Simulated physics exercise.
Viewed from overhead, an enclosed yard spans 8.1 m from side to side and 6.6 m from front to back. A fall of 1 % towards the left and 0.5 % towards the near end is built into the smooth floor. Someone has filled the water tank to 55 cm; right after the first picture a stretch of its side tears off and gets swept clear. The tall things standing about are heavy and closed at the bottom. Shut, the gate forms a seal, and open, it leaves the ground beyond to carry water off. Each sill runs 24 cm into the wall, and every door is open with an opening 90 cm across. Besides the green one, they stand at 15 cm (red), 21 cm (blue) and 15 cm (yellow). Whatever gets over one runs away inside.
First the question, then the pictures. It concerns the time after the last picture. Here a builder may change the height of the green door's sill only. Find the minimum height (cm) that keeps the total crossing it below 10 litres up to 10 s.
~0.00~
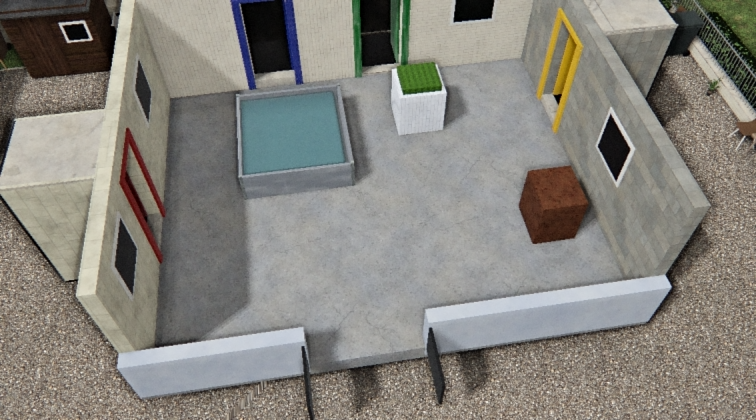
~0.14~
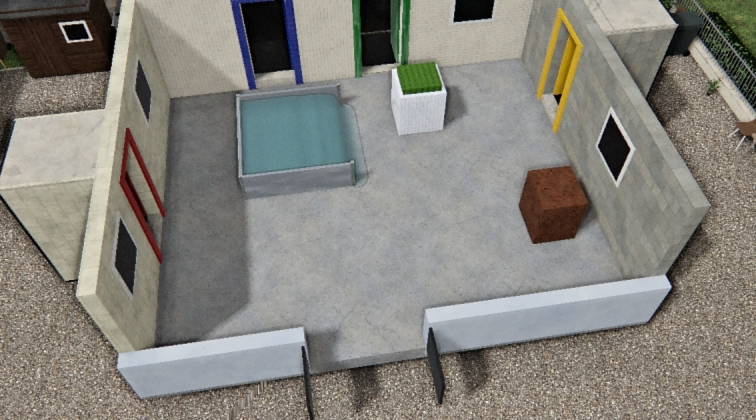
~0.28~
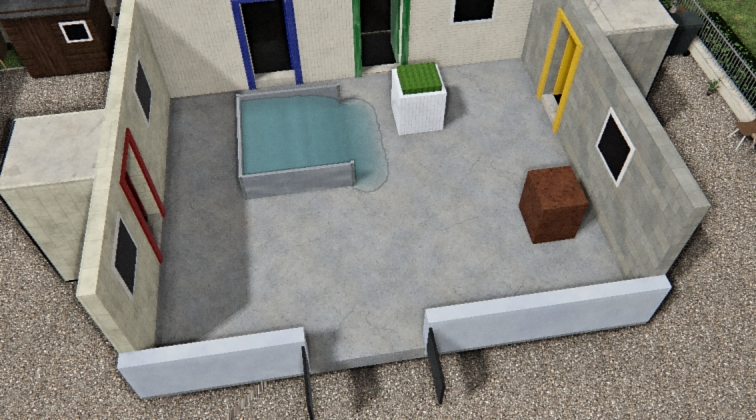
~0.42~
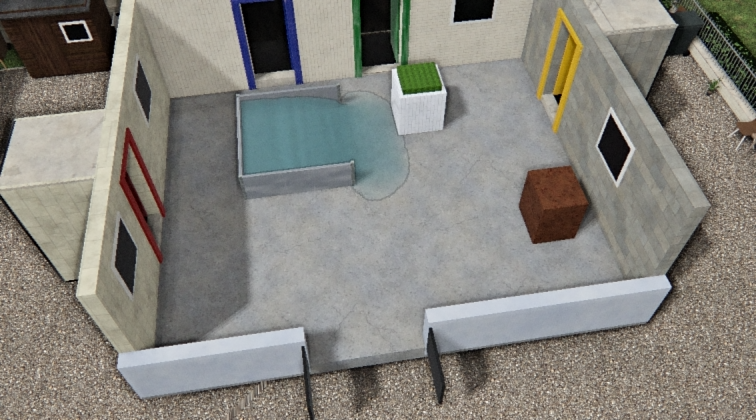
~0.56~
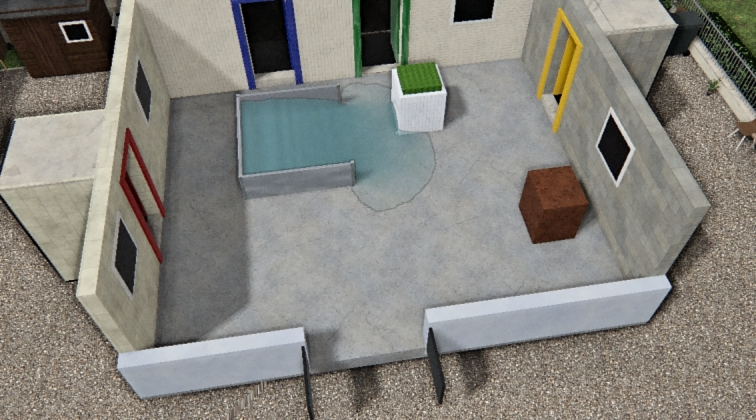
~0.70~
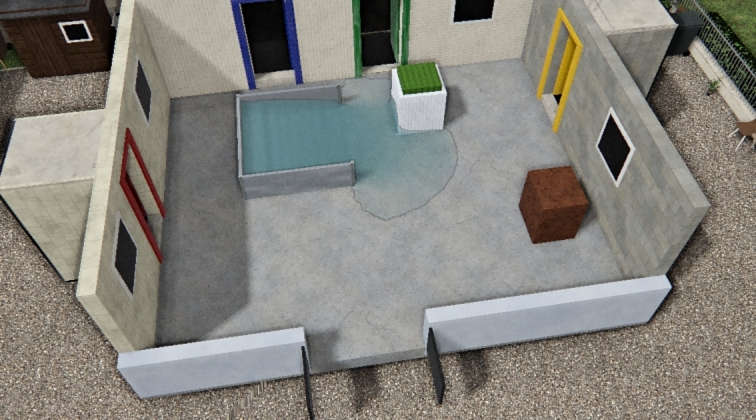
The minimum is roughly 23 cm.
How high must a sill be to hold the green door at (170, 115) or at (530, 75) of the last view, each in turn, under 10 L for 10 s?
About 7.5 cm, then about 13.5 cm.
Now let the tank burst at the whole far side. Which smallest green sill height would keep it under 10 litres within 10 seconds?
The answer is some 8.0 cm.
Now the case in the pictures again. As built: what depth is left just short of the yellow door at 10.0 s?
About 4.0 centimetres.
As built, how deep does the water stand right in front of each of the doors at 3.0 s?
In cm: Green 18, red 0, blue 1, yellow 12.
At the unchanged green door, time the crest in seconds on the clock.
Peak: Close to 3.0 s.
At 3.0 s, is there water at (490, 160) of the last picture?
At that moment it's submerged.
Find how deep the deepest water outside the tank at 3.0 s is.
Max depth: Around 23 cm.
After 1.4 s water covers 25 % of the floor, deepest (36 cm) near (390, 127); 13 cm at the green door, 1 litre in over its 6 cm sill.
After 3.0 s water covers 45 % of the floor, deepest (23 cm) near (574, 191); 18 cm at the green door, 149 litres in over its 6 cm sill.
After 10.0 s water covers 90 % of the floor, deepest (10 cm) near (166, 363); 5 cm at the green door, 221 litres in over its 6 cm sill.
At the green door as built, the water arrived by 0.9 s and peaked near 18 cm at 3.0 s.
With a sill of 20.5 cm, 22 litres would have come in within the 10 s; with 28 cm, 0 litres. So under 10 litres takes about 23 cm.
